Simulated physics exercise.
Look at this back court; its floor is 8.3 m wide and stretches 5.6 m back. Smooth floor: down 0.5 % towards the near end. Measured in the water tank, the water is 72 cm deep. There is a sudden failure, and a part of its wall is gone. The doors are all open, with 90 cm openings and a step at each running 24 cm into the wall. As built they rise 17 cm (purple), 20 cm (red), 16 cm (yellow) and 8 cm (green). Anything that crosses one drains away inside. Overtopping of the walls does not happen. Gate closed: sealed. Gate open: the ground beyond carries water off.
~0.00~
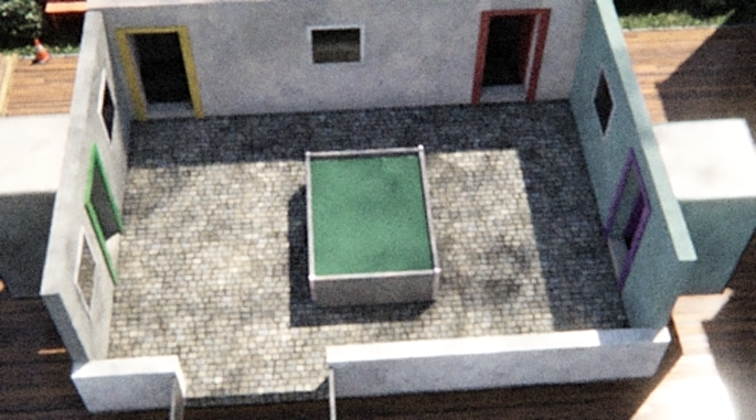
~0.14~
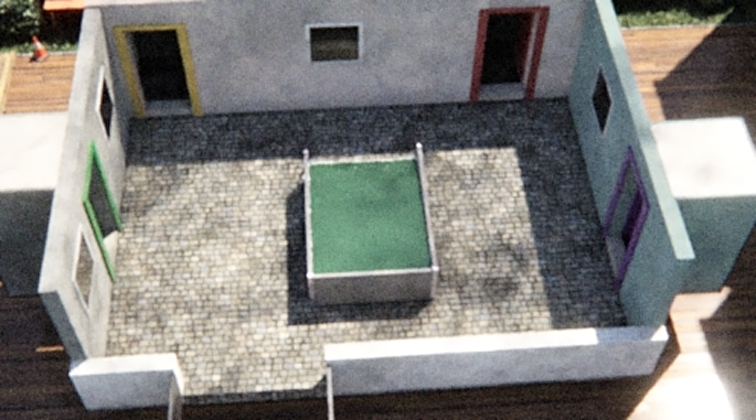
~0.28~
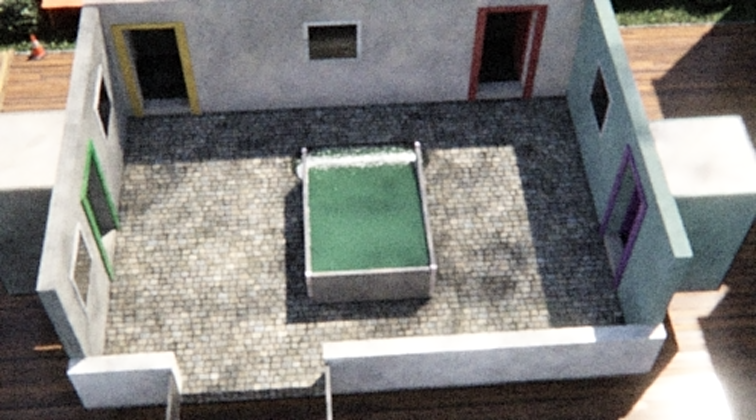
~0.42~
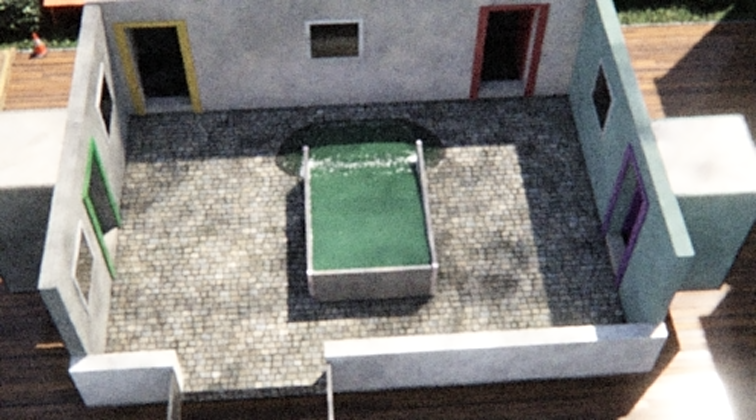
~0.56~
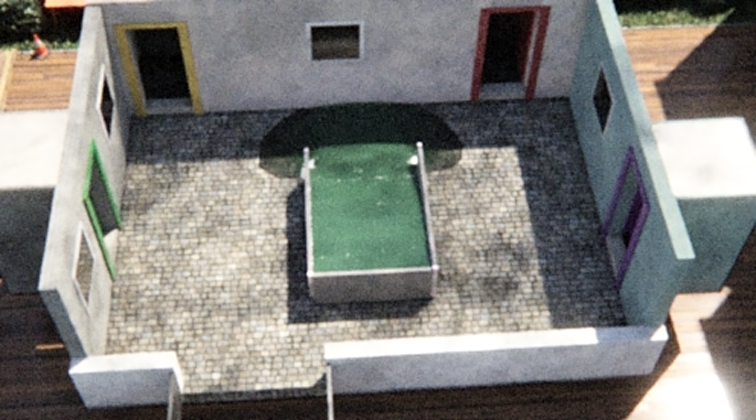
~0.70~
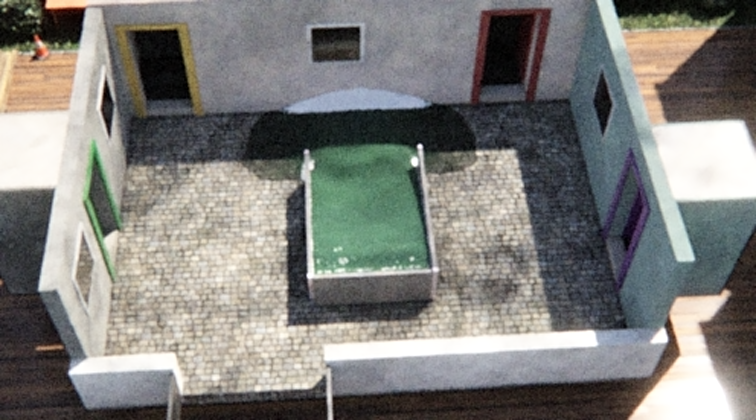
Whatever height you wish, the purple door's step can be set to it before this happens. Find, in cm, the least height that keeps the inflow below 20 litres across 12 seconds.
The least height is about 4.5 cm.
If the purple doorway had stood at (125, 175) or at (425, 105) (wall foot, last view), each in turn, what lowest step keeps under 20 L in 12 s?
Roughly 19 cm, then roughly 29 cm.
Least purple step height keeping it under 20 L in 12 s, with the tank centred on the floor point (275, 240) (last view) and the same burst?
About 6.0 cm.
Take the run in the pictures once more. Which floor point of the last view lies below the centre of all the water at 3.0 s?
The balance point sits at roughly (360, 161).
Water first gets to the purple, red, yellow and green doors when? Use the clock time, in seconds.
Arrival times - purple: 3.0 s; red: 1.2 s; yellow: 1.5 s; green: 2.8 s.
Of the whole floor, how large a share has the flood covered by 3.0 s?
Approximately 45 %.
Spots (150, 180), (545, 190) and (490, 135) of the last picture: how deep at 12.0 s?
4, 4 and 4 cm, respectively.
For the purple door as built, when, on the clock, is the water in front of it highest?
Roughly 4.5 s.
After 1.4 s water covers 20 % of the floor, deepest (49 cm) near (353, 115); it has not reached the purple door.
After 3.0 s water covers 45 % of the floor, deepest (36 cm) near (559, 99); it has not reached the purple door.
After 12.0 s water covers 100 % of the floor, deepest (10 cm) near (102, 385); 8 cm at the purple door, 0 litres in over its 17 cm step.
At the purple door as built, the water arrived by 3.1 s and peaked near 8 cm at 4.4 s.
Run again over the same 12 s with other heights there, 30 litres in over 4 cm, 12 litres over 5.5 cm. The limit of 20 litres is kept from about 4.5 cm up.
